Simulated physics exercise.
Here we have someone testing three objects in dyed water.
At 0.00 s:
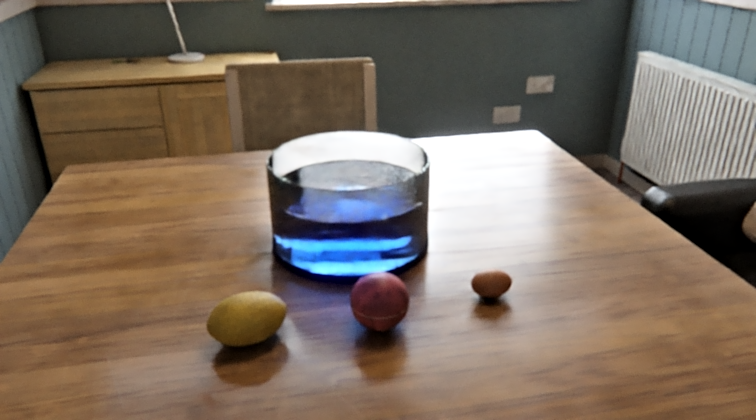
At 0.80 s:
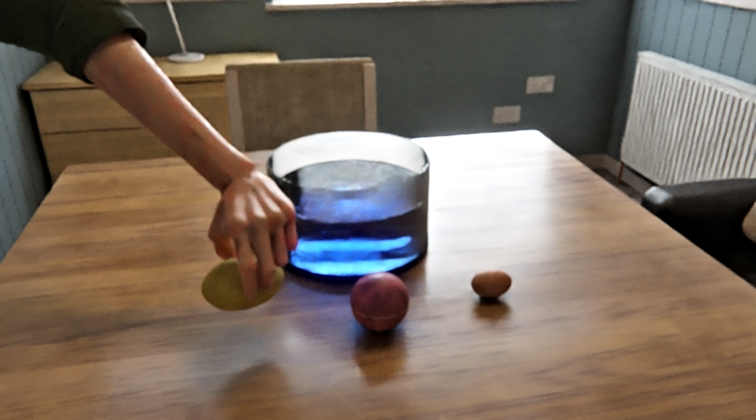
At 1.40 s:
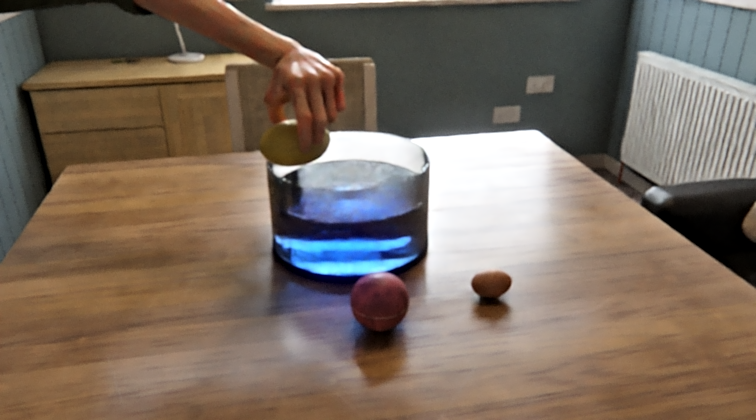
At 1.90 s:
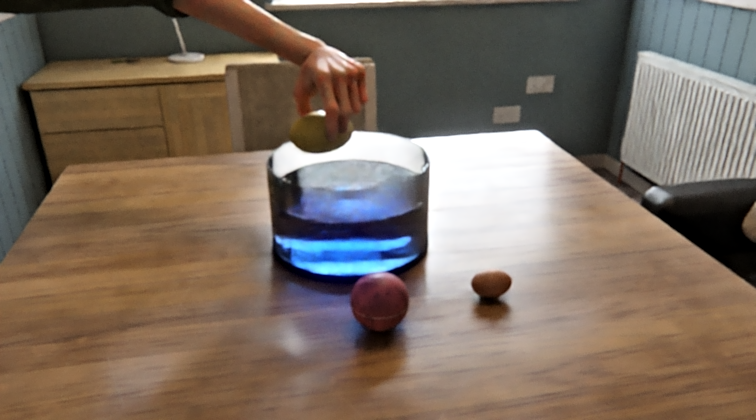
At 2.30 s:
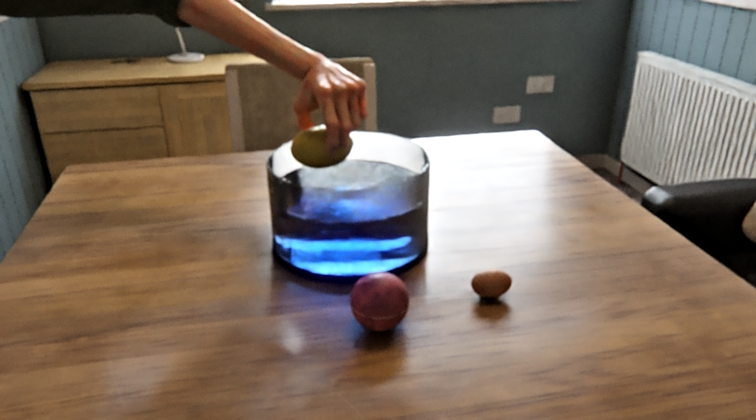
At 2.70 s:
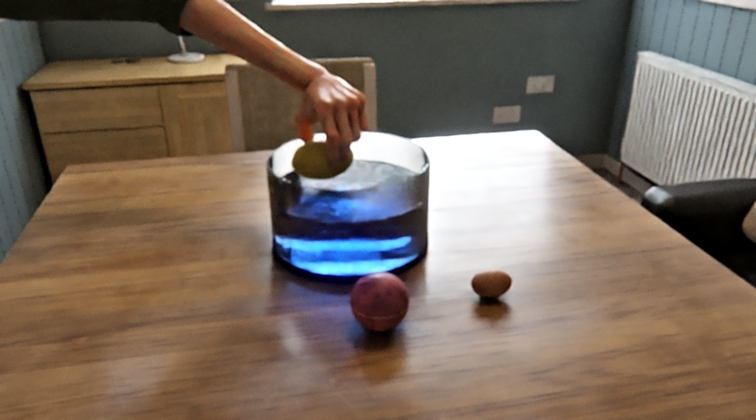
In a room with blue-green walls, a wooden table is seen from slightly above its front edge by a still camera. A clear round tub of blue water stands mid-table, with a yellow lemon, a dark reddish ball and a small brown egg in front, left to right. A hand reaches in from the left, grasps the lemon, carries it up over the tub and lowers it close to the water.
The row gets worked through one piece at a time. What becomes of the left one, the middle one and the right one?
Taking them in turn, the left one keeps afloat, the middle one keeps afloat and the right one goes under.
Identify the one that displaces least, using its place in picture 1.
Answer: The body at the right end.
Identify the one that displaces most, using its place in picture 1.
That is the leftmost piece.
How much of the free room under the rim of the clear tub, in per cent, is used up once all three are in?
Share taken: Around 14 per cent.
After 4.0 s, the lemon floats.
After 8.0 s, the tennis ball floats.
After 12.0 s, the egg goes to the bottom; afloat, lemon and tennis ball.
